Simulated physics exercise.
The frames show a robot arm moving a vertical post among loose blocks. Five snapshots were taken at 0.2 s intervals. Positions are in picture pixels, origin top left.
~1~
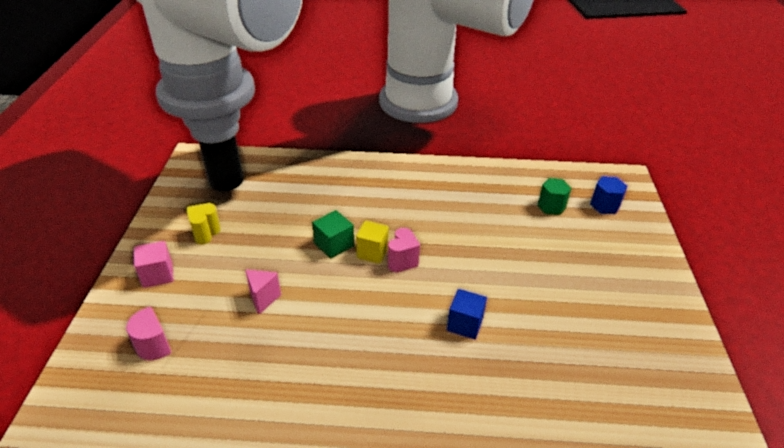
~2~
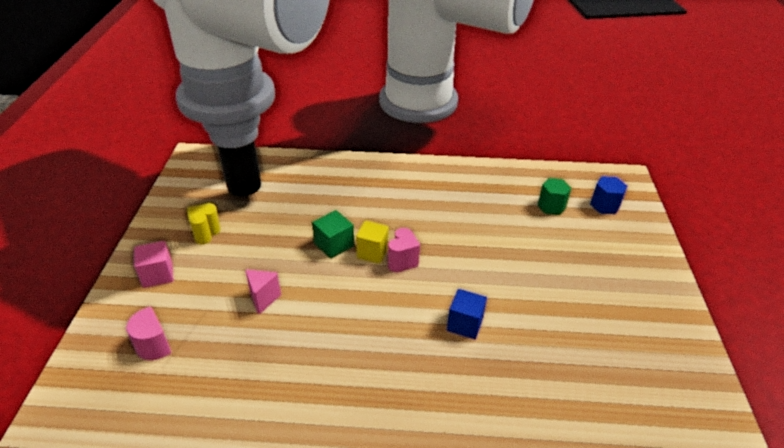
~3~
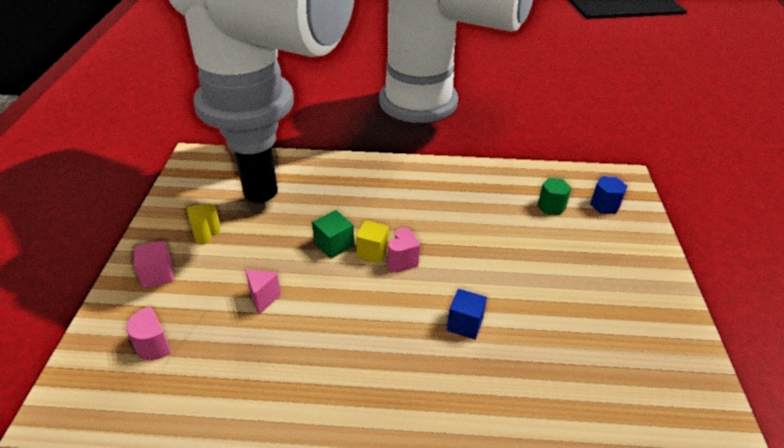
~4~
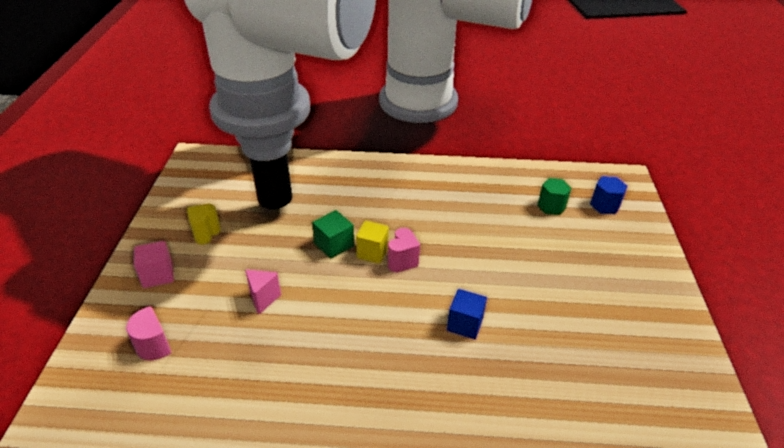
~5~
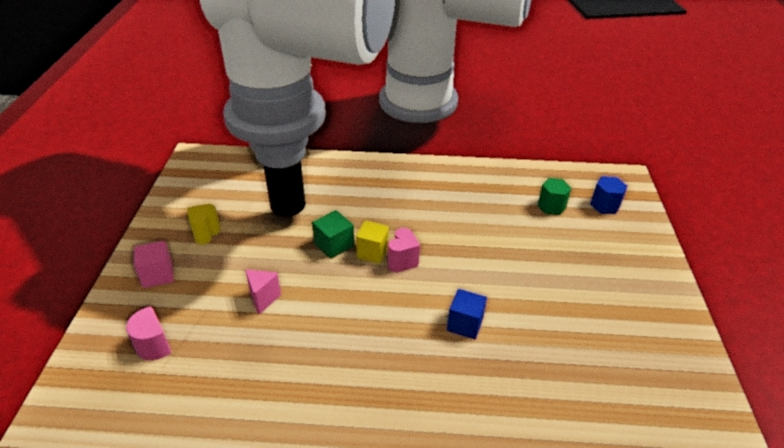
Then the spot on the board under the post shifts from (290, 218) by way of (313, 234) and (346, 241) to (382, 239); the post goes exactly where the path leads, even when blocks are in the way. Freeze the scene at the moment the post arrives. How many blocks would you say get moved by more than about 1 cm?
It looks like three or more blocks will be pushed more than about 1 cm.
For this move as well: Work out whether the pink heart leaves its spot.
The block moves away from its spot.
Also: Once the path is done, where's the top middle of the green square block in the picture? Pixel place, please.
It comes to (405, 236).
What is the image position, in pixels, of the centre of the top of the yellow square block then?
Most likely (434, 246).
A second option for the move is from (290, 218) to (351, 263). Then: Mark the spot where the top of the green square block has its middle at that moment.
At pixel (386, 249).
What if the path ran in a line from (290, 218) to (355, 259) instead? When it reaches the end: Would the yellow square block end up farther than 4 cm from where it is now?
Yes, I think so.
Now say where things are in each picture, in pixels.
In the first frame, tip of the post at (226, 181), middles of tops, yellow heart at (200, 212), green square block at (333, 223), yellow square block at (372, 231), pink heart at (404, 240).
In the second frame, post at (244, 186), nothing pushed.
In the third frame, post at (261, 192), nothing pushed.
In the fourth frame, post at (275, 199), nothing pushed.
In the fifth frame, post at (288, 206), yellow heart at (200, 212), green square block at (333, 223), yellow square block at (372, 231), pink heart at (404, 240).
What follows on the original path. One third of the way, post at (313, 222); green square block at (338, 226).
Two thirds of the way, post at (345, 229); green square block at (372, 234), turned 20° anticlockwise; yellow square block at (403, 238), turned 15° clockwise; pink heart at (427, 247).
At the end, post at (382, 227); yellow heart unmoved; green square block at (405, 236); yellow square block at (434, 246), turned 30° clockwise; pink heart at (454, 259), turned 25° clockwise.
